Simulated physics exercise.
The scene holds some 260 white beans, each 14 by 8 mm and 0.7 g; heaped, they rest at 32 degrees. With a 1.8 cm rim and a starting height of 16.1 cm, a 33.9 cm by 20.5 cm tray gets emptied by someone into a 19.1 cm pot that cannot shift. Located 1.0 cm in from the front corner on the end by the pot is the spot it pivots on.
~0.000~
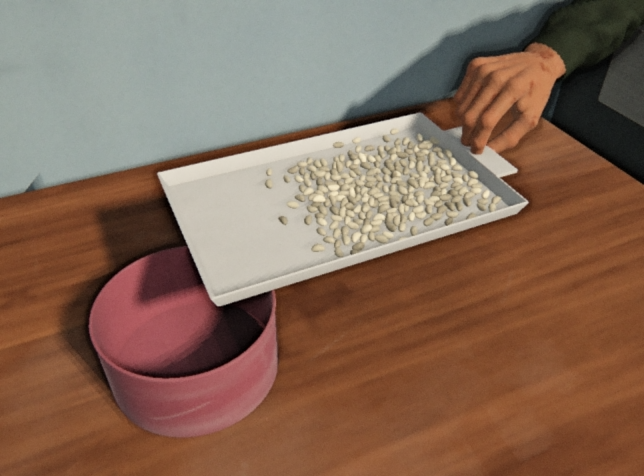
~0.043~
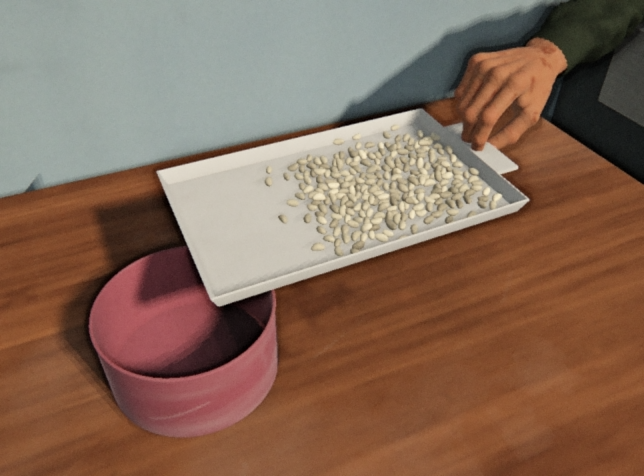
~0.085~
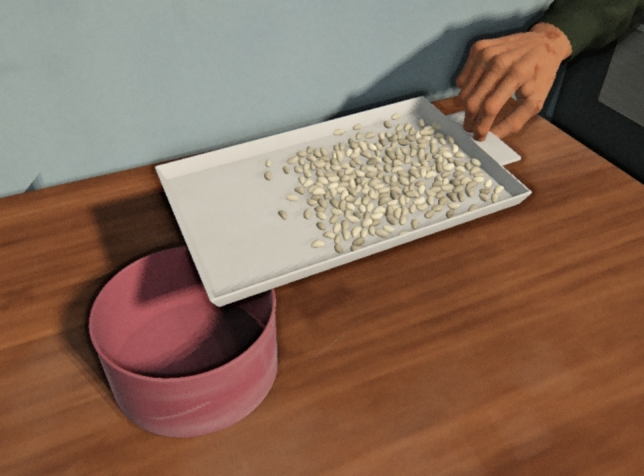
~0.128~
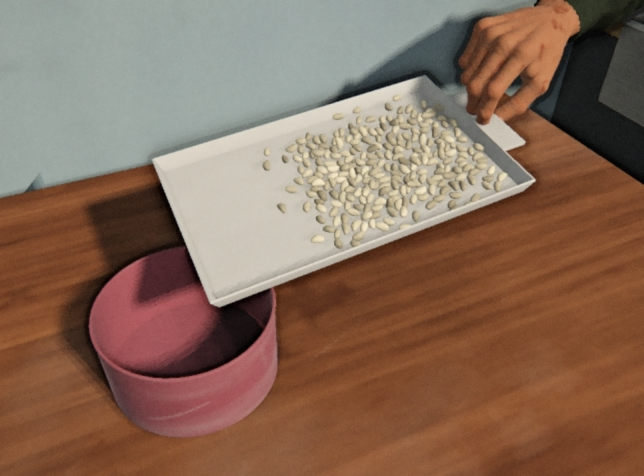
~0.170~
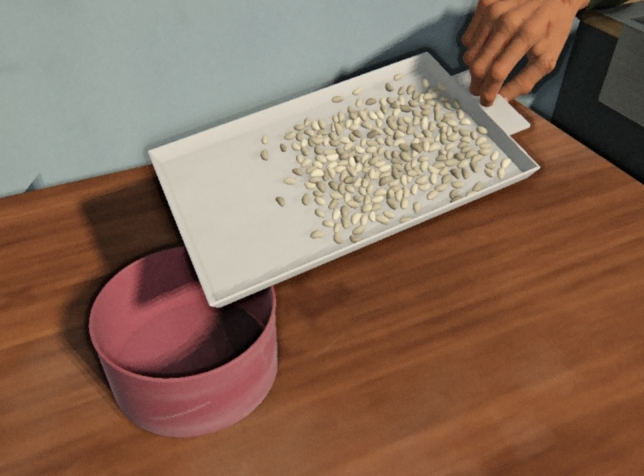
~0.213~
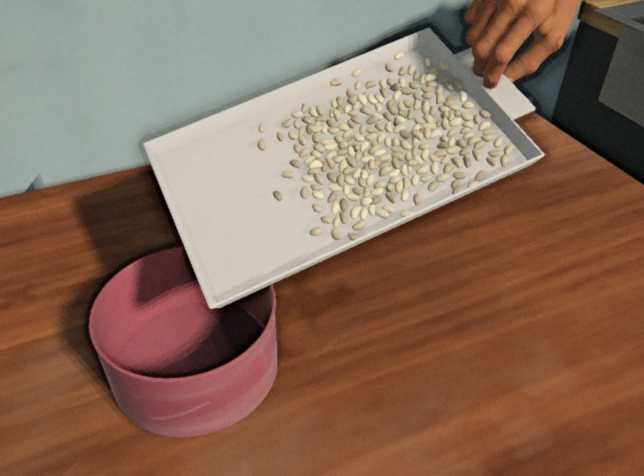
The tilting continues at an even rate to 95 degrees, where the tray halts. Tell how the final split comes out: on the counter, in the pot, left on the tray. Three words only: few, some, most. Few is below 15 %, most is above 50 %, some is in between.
Counter - most, pot - few, left on the tray - few.
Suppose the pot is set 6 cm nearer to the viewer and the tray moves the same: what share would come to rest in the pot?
Near 60 per cent in that case.
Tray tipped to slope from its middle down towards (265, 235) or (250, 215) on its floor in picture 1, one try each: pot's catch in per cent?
That would be close to 40 per cent and then close to 60 per cent.
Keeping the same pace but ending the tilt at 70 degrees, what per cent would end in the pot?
Near 5 %, then.
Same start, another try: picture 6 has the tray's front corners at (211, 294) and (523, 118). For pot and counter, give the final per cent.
In the pot: 55 per cent; on the counter: 45 per cent.
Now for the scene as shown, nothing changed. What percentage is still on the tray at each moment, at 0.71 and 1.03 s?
Close to 40 at the first time and 0 at the second.
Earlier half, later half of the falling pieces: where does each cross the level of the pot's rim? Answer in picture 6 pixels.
(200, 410) or so first, later (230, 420).
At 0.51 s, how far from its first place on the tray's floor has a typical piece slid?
Displacement on the tray: Roughly 6 cm.
After 0.51 s, tilt 56 degrees; the tray holds 100 %, the pot 0 %.
After 0.71 s, tilt 81 degrees; the tray holds 40 %, the pot 0 %.
Then, at 1.03 s, tilt 95 degrees; the tray holds 0 %, the pot 5 %.
By 2.6 s all is still; counter 95 %, pot 5 %, tray 0 %.
